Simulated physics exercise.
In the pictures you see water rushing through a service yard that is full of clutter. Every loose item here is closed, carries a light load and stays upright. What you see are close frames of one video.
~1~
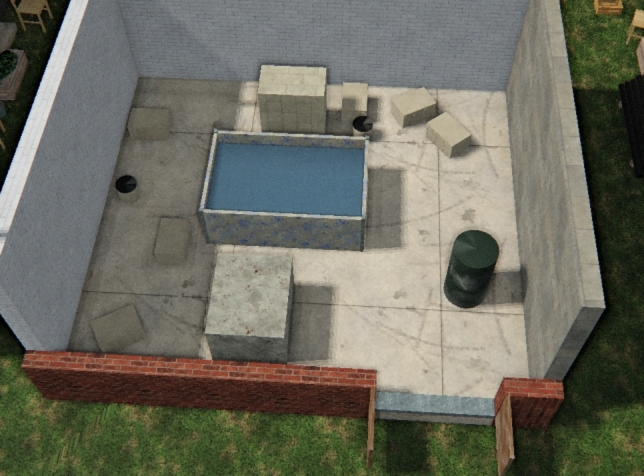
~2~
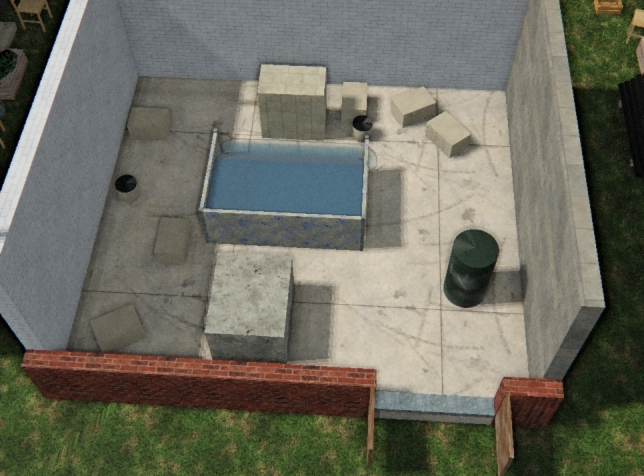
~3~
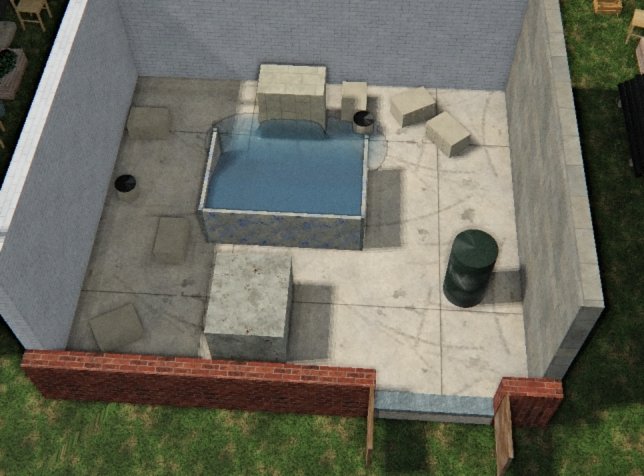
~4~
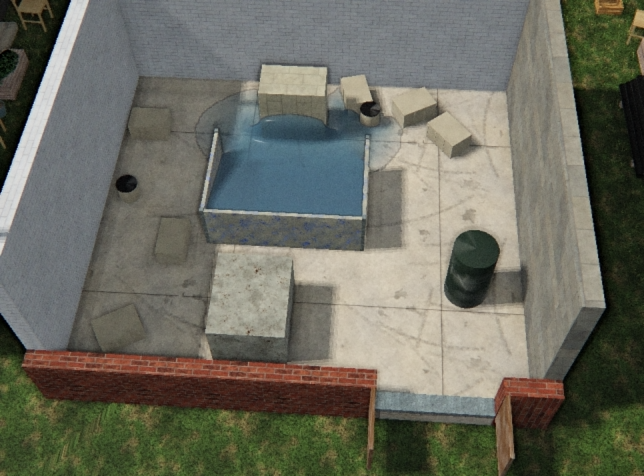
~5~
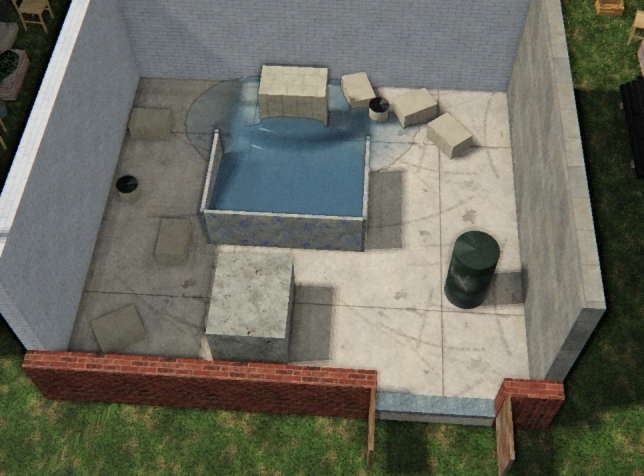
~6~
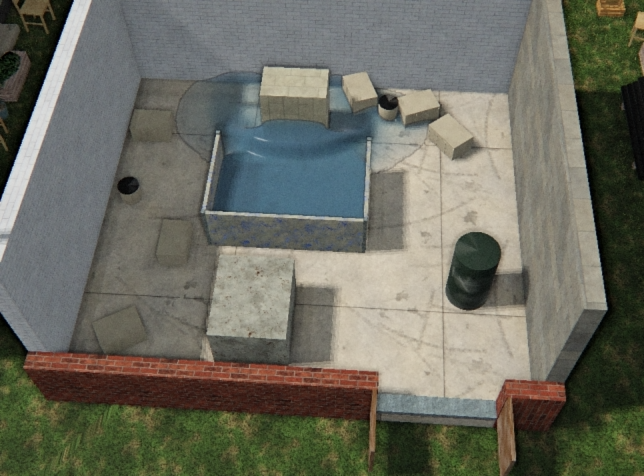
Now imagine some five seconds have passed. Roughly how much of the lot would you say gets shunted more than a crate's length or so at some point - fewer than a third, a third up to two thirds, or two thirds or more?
It climbs to two thirds.
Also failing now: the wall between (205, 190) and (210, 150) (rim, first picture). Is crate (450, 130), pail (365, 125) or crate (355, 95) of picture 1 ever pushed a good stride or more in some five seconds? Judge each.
Never got that far, never got that far, got that far.
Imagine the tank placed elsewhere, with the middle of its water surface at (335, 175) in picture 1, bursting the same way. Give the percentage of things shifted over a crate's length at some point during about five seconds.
Estimate: Close to 100 per cent.
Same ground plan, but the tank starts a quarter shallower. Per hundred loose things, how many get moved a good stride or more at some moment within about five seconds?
I'd put it near 90 out of a hundred.
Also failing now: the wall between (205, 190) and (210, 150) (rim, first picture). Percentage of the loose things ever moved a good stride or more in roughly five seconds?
50 % or thereabouts.
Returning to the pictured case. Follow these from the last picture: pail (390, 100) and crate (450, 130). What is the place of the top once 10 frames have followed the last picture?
Estimated: (481, 84); (500, 144).
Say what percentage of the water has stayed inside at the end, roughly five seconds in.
100 %.
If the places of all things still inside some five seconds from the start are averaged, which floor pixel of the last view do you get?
Near (305, 279).
A moment on, 2 of 8 are well off their spots; 2 afloat.
Next, 3 of 8 are well off their spots; 4 afloat.
Later, 6 of 8 are well off their spots; 4 afloat.
In the end, 8 of 8 are well off their spots, and 8 have been at some point; 5 afloat.
